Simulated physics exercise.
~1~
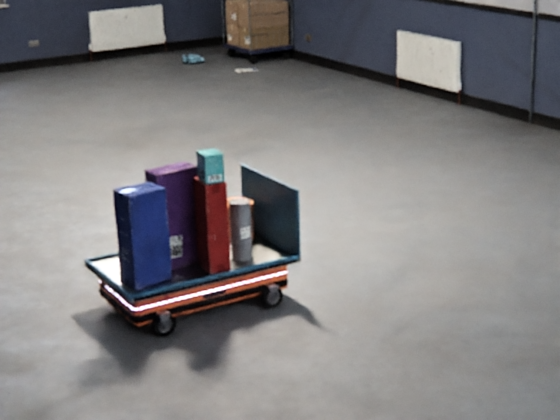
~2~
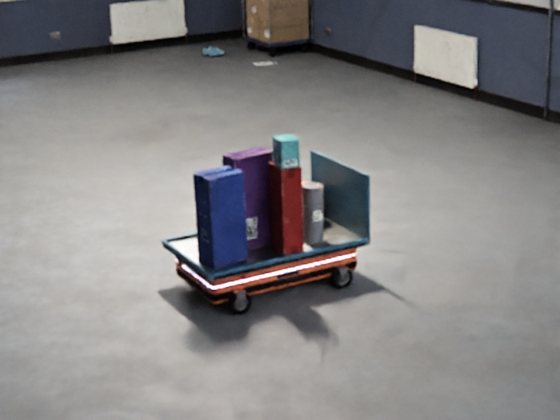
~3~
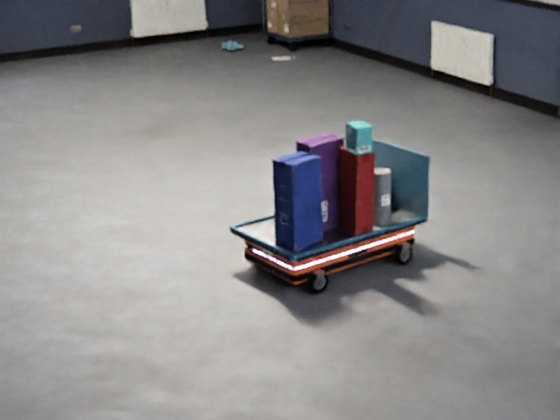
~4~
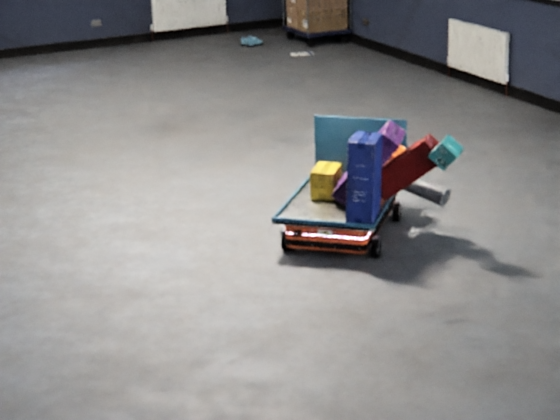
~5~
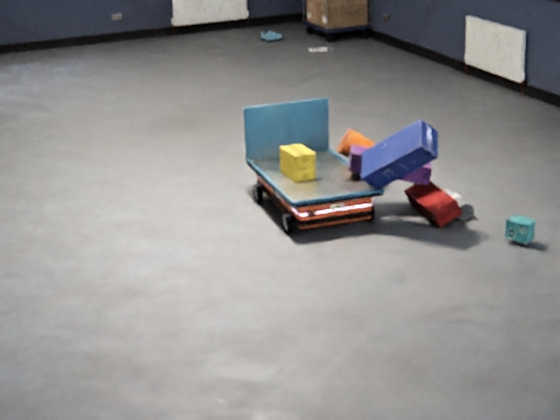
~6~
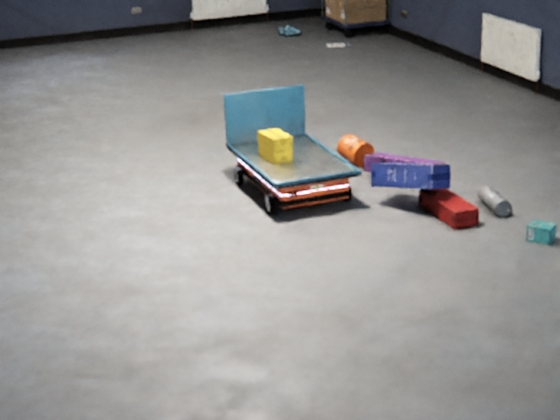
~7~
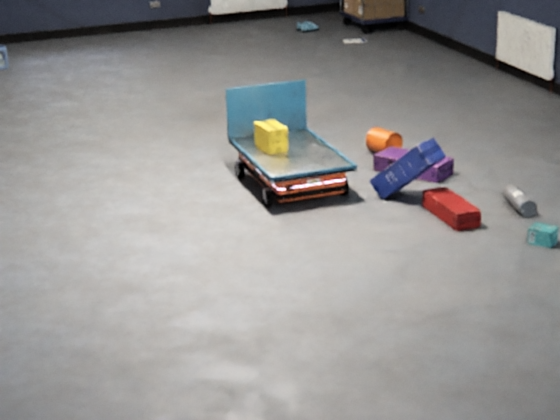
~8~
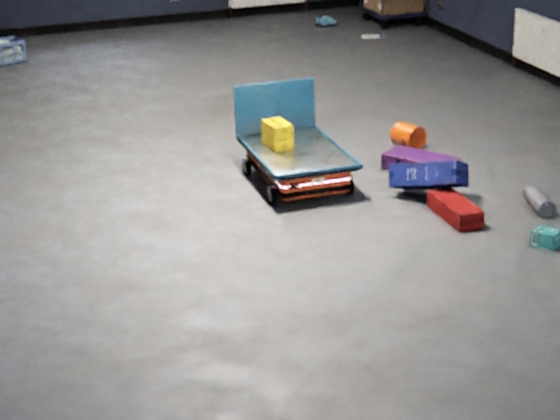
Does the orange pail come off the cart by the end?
Yes, the orange pail leaves the cart during the turn and ends up on the floor to the right of it.
